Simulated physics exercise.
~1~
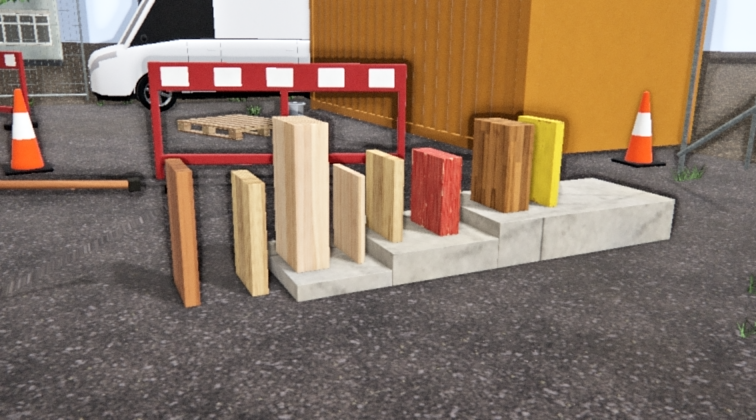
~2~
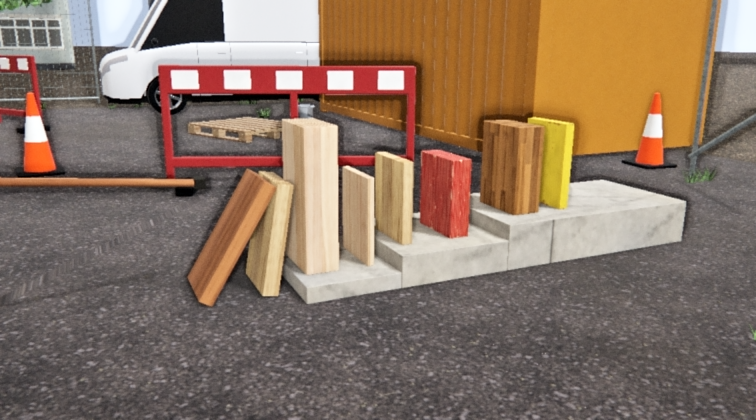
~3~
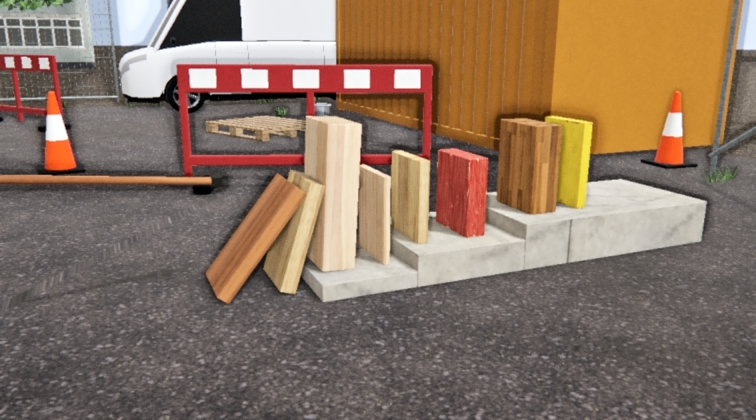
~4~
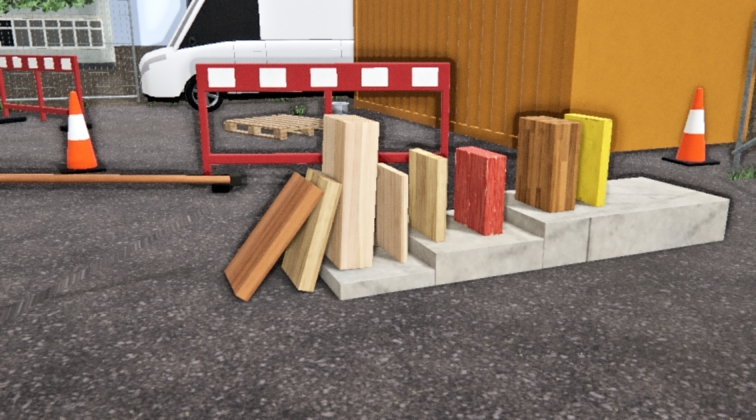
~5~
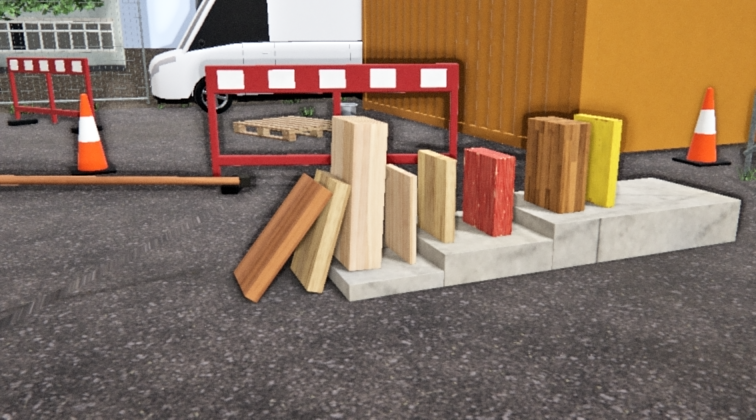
In a paved yard, the leftmost board tips right onto its neighbour, and both end leaning.
